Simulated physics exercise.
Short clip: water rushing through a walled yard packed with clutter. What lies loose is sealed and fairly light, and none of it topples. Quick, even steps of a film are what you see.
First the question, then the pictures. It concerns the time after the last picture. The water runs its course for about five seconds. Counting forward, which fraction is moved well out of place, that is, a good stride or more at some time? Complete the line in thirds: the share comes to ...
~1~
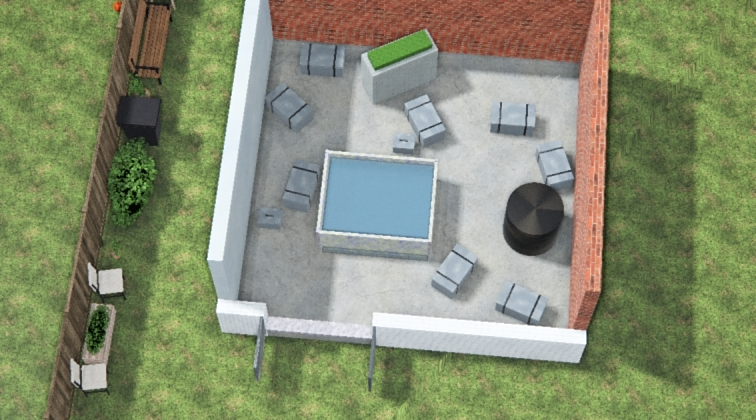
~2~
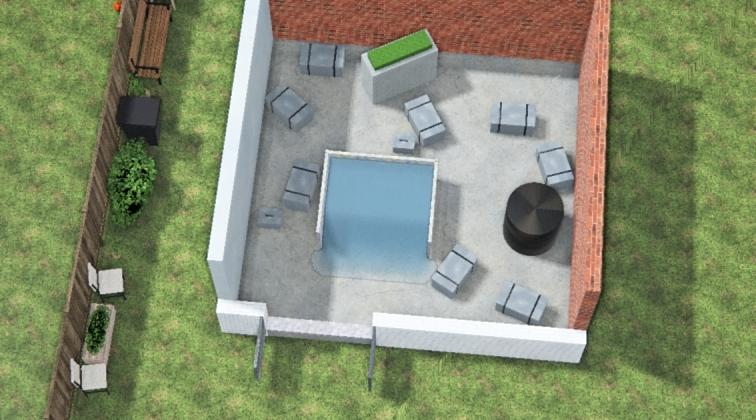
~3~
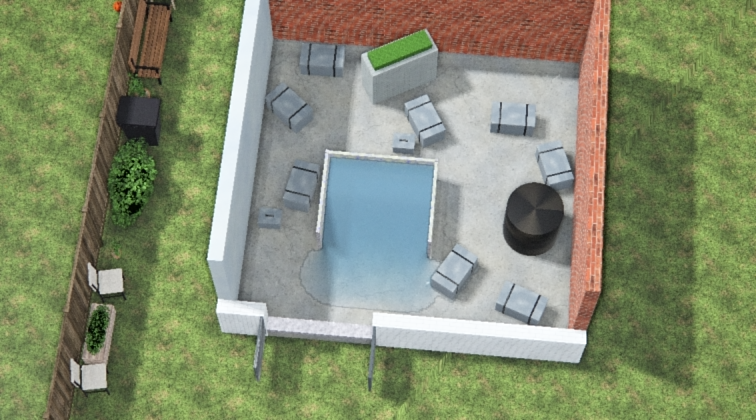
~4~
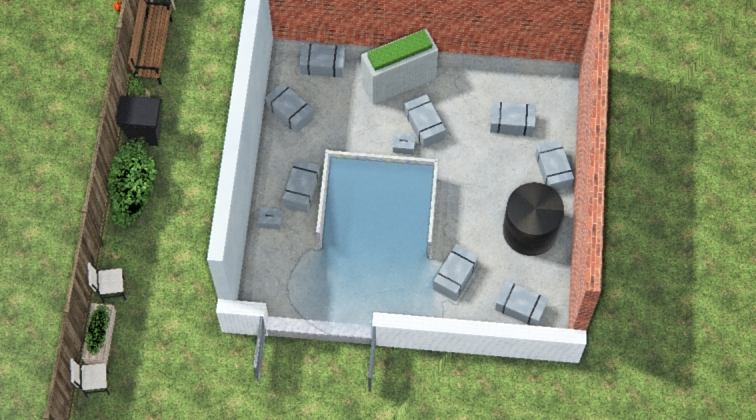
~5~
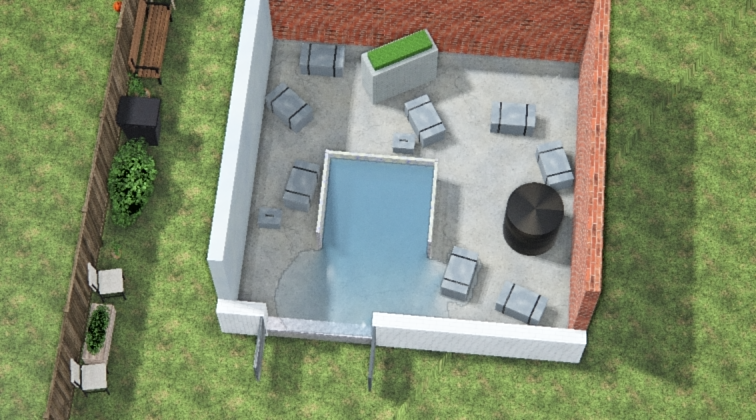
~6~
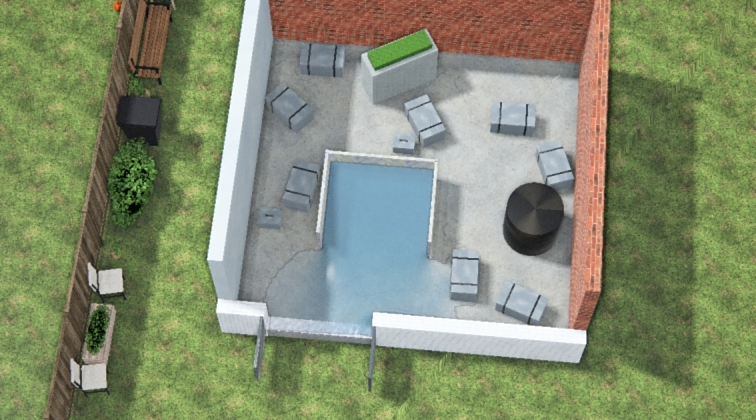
The share comes to less than a third.
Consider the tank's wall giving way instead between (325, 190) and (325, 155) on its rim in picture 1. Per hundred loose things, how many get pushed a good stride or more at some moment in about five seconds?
About 40 %.
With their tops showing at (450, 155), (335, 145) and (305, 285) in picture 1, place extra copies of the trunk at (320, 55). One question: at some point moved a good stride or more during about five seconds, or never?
Stays put, stays put, displaced.
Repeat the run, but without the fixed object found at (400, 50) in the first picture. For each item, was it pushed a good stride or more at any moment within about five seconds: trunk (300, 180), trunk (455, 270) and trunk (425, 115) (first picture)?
So: Did not travel far, then did travel that far, then did not travel far.
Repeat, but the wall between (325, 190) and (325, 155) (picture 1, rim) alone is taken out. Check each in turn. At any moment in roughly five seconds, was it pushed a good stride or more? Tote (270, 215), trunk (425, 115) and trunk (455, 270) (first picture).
Object by object: Covered the distance, short of it, short of it.
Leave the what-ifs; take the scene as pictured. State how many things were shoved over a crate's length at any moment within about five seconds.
Count: 2.
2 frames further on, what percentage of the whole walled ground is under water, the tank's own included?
Near 25 %.
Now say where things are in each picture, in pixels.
In the first frame, a trunk at (455, 268), on the bottom; a trunk at (555, 162) rests on the ground; 0 of 10 have shifted.
In the second frame, a trunk at (455, 268), on the bottom; a trunk at (555, 162) rests on the ground; 0 of 10 have shifted.
In the third frame, a trunk at (455, 268) rests on the ground; a trunk at (555, 162), on the bottom; 0 of 10 have shifted.
In the fourth frame, a trunk at (456, 268), on the bottom; a trunk at (555, 162), on the bottom; 0 of 10 have shifted.
In the fifth frame, a trunk at (460, 270) rests on the ground, close to its start; a trunk at (555, 162) rests on the ground; 1 of 10 have shifted.
In the sixth frame, a trunk at (465, 271) rests on the ground, close to its start; a trunk at (555, 162), on the bottom; 1 of 10 have shifted.
A moment on, 0 of 10 are well off their spots; 0 afloat.
Next, 2 of 10 are well off their spots; 0 afloat.
Later, 2 of 10 are well off their spots; 1 afloat.
In the end, 2 of 10 are well off their spots, and 2 have been at some point; 1 afloat.
